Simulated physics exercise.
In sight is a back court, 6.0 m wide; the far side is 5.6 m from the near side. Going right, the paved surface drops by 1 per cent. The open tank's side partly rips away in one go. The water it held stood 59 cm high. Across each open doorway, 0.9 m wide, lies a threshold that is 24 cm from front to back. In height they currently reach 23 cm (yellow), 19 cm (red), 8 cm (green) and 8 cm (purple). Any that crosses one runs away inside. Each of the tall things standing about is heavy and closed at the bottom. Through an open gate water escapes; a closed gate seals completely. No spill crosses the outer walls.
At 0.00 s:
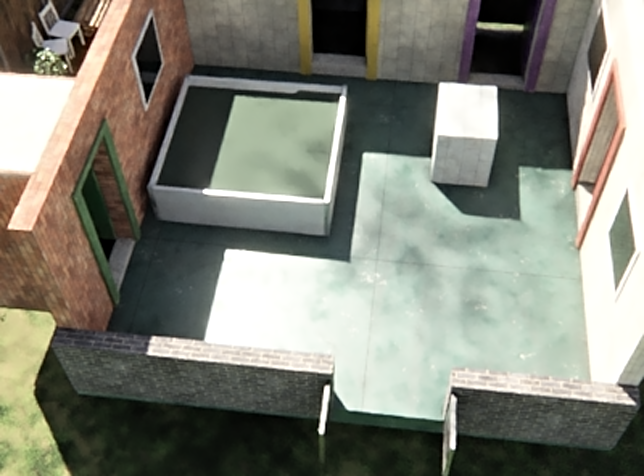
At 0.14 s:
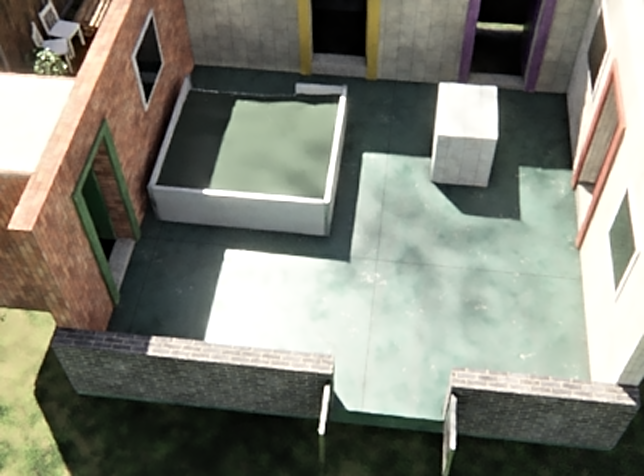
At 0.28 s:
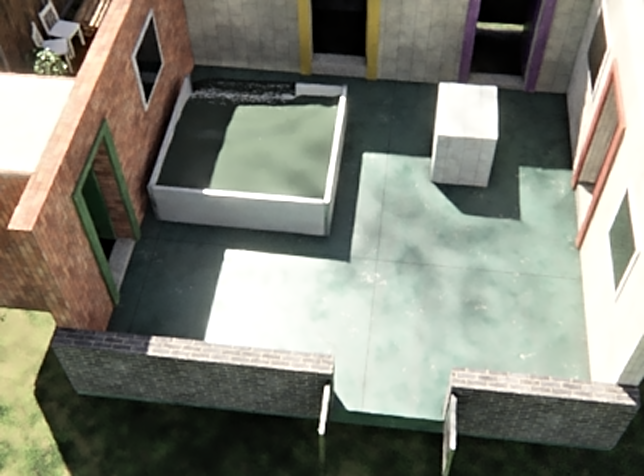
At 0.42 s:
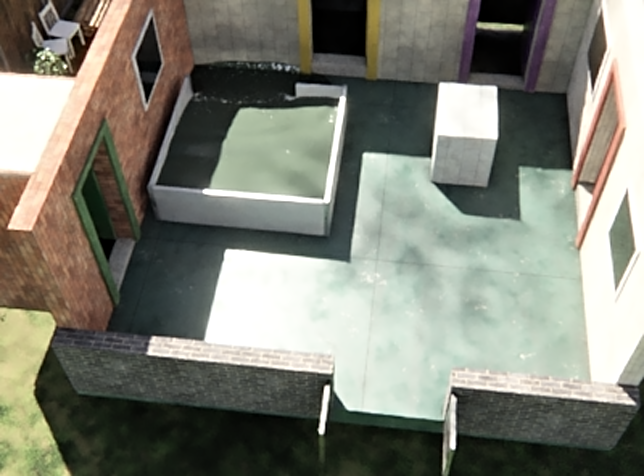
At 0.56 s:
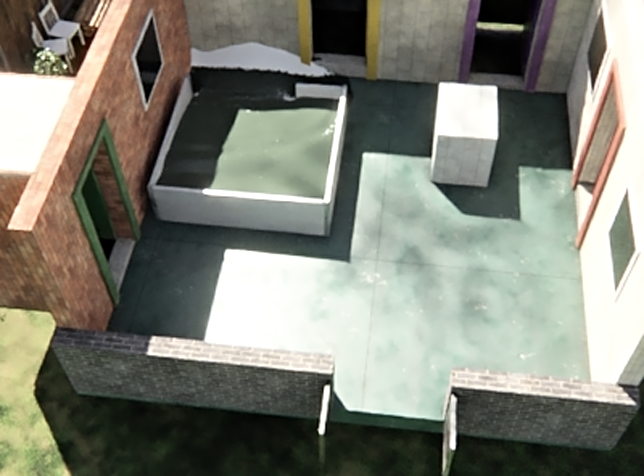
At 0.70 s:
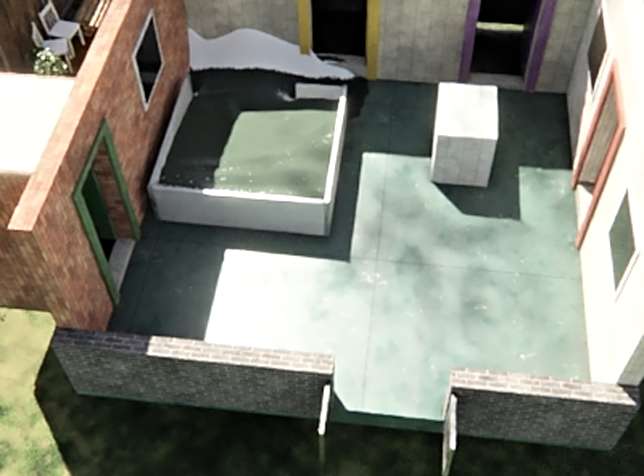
In a walled back court, water pours from the open tank's far side and spreads.
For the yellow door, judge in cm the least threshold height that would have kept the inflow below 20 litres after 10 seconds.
A threshold of about 20 cm.
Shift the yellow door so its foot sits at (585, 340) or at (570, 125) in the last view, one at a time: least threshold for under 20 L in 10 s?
Minimums: About 8.0 cm and 30 cm.
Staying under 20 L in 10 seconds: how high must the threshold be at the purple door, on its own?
I'd raise purple to close to 16 cm.
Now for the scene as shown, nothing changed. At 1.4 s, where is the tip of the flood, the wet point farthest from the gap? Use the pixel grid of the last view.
Look about (461, 85) in the last picture.
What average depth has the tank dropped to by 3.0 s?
Some 29 cm.
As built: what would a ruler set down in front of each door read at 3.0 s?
Depths in cm: Yellow 23, red 2, green 6, purple 6.
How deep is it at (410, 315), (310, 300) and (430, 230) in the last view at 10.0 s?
The depths come to about 7, 7 and 5 cm.
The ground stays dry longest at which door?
Red.
After 1.4 s water covers 15 % of the floor, deepest (58 cm) near (195, 64); 20 cm at the yellow door, 1 litre in over its 23 cm threshold.
After 3.0 s water covers 45 % of the floor, deepest (34 cm) near (567, 125); 23 cm at the yellow door, 7 litres in over its 23 cm threshold.
After 10.0 s water covers 95 % of the floor, deepest (14 cm) near (587, 363); 8 cm at the yellow door, 9 litres in over its 23 cm threshold.
At the yellow door as built, the water arrived by 0.6 s and peaked near 23 cm at 2.4 s.
Run again over the same 10 s with other heights there, 46 litres in over 16 cm, 13 litres over 21.5 cm. The limit of 20 litres is kept from about 20 cm up.
